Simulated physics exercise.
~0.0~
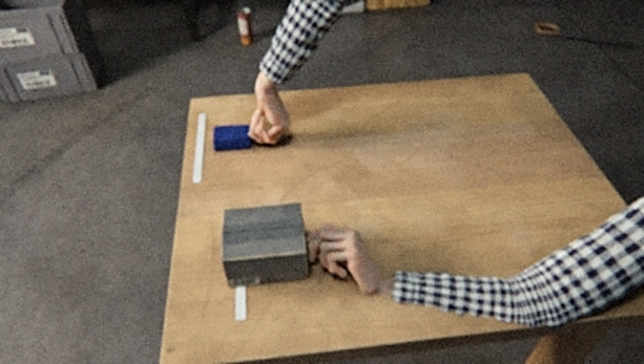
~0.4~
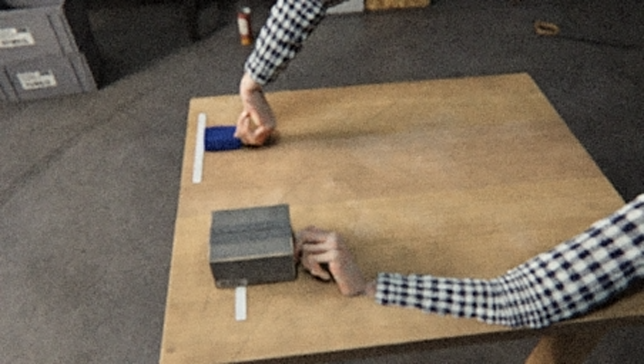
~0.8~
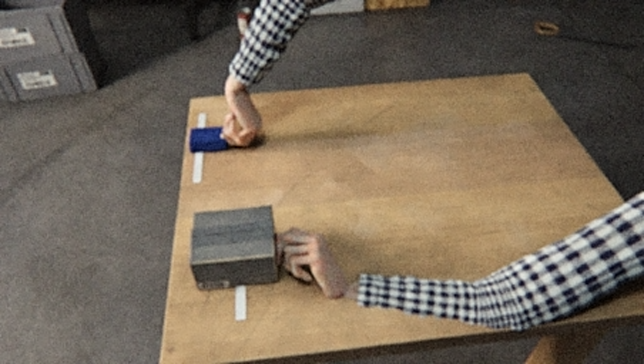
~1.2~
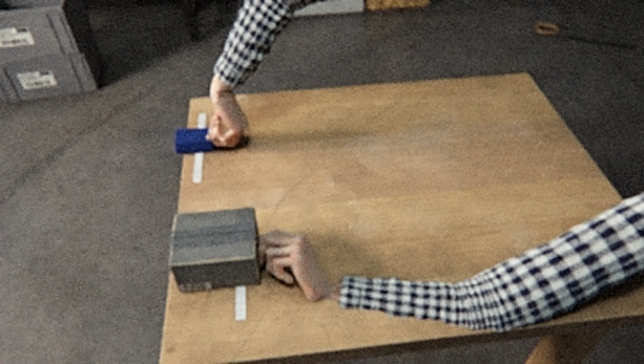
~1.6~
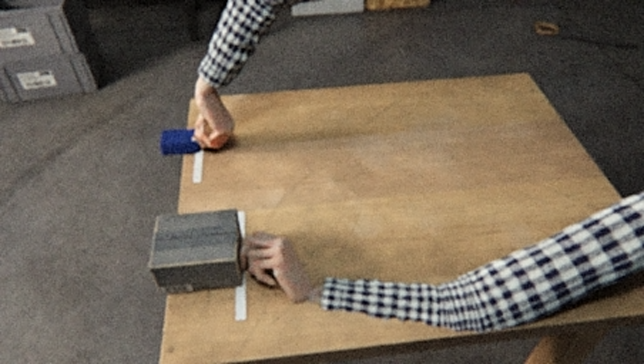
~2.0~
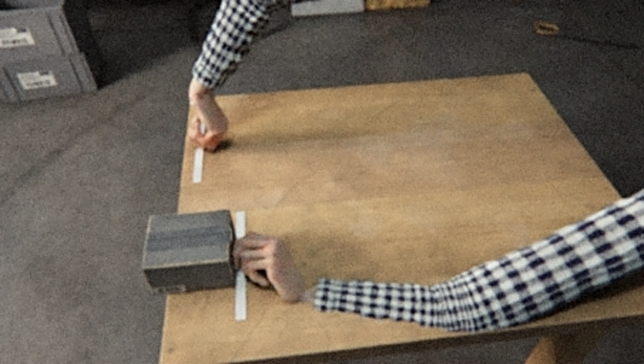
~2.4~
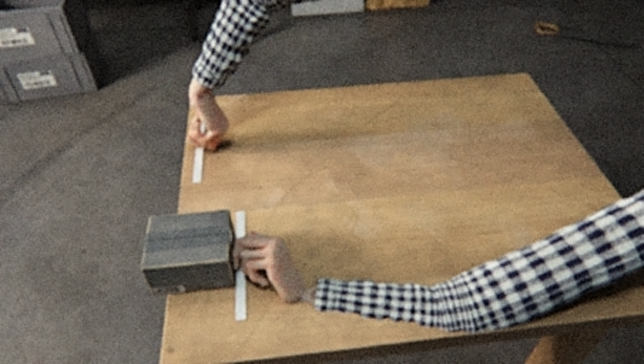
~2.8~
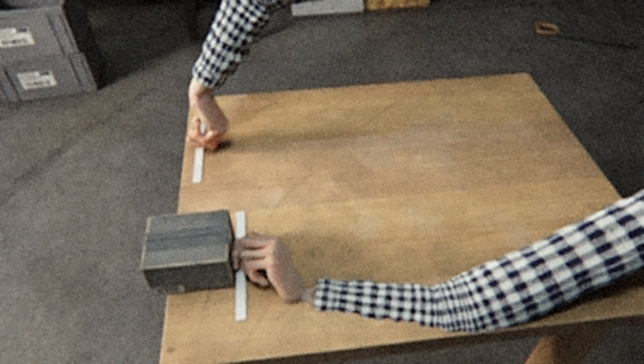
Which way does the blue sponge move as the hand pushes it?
The blue sponge moves to the left, towards the table's edge.
